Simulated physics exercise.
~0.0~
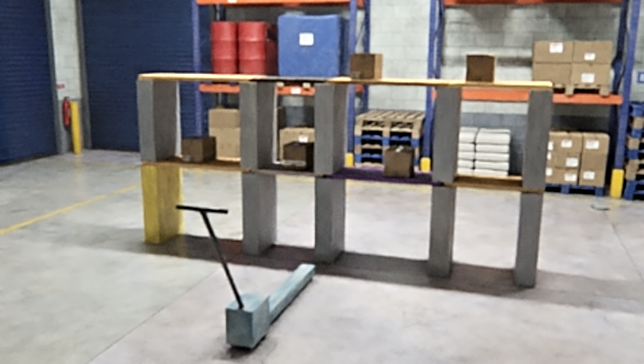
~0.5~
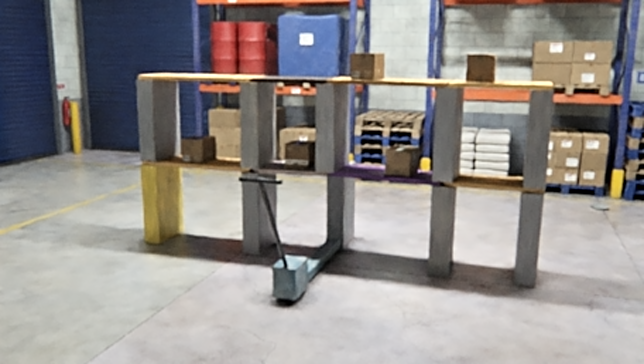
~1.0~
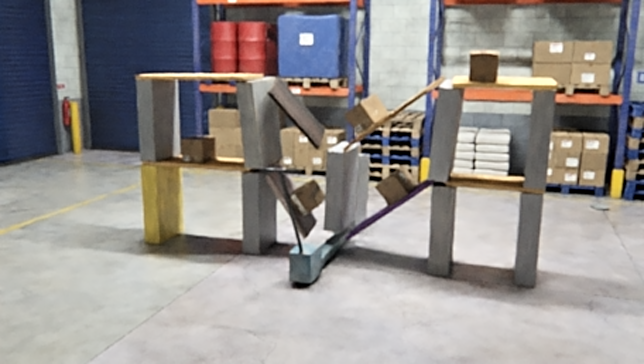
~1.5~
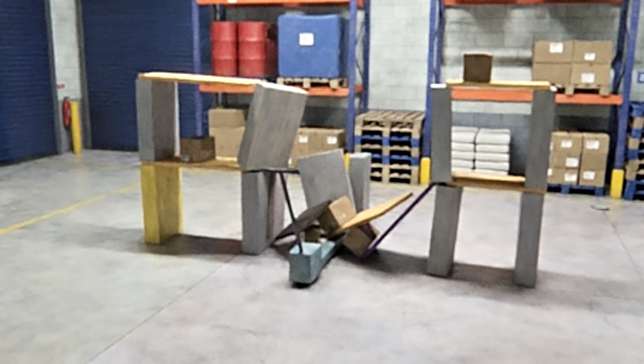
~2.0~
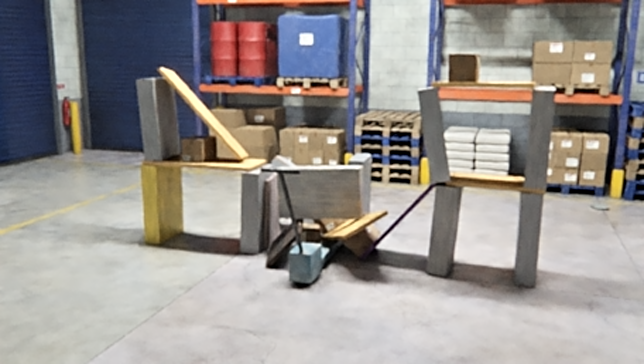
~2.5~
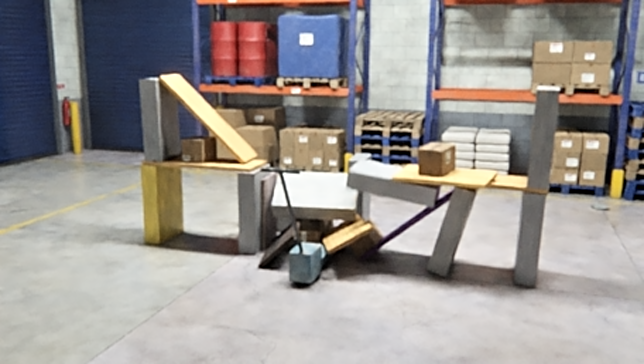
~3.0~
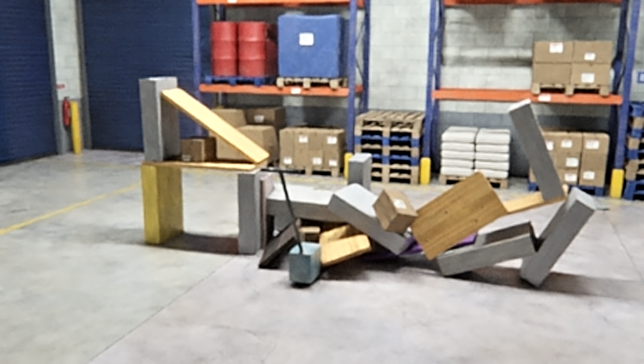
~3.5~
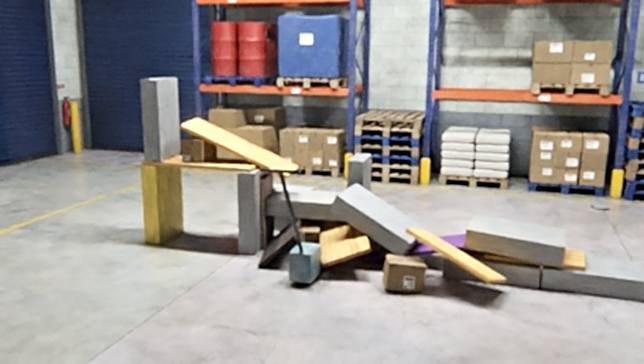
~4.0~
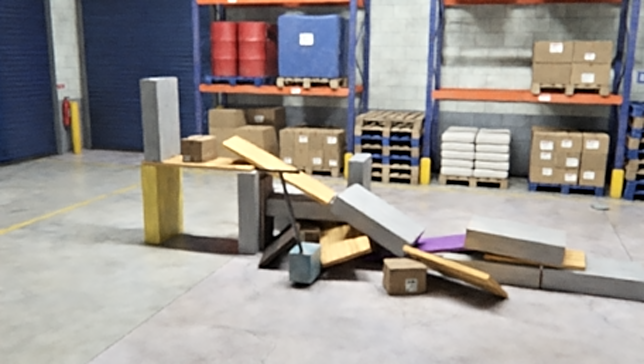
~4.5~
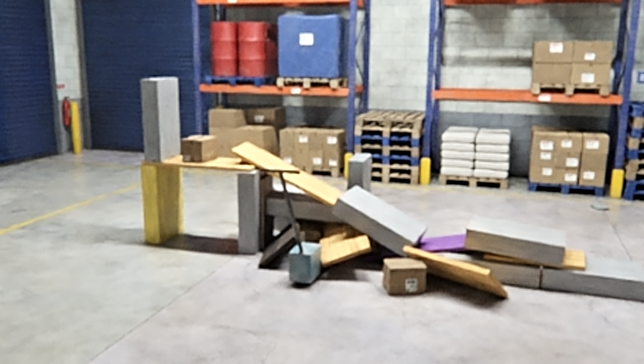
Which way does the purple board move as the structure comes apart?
The purple board moves down, tilting as it drops and ending up low in the wreckage.
To begin with, a jack with a tall handle stands in front of a two-tier structure of grey uprights, boards and cartons on a warehouse floor. It slides right and in toward the structure, reaching the foot of a middle upright. The middle section gives way, and boards, uprights and cartons drop into the gap. The upper tier on the left then comes apart, leaving a board leaning, and the right side topples into a heap. At the end the yellow upright still stands at the left, beside a low pile of wreckage.
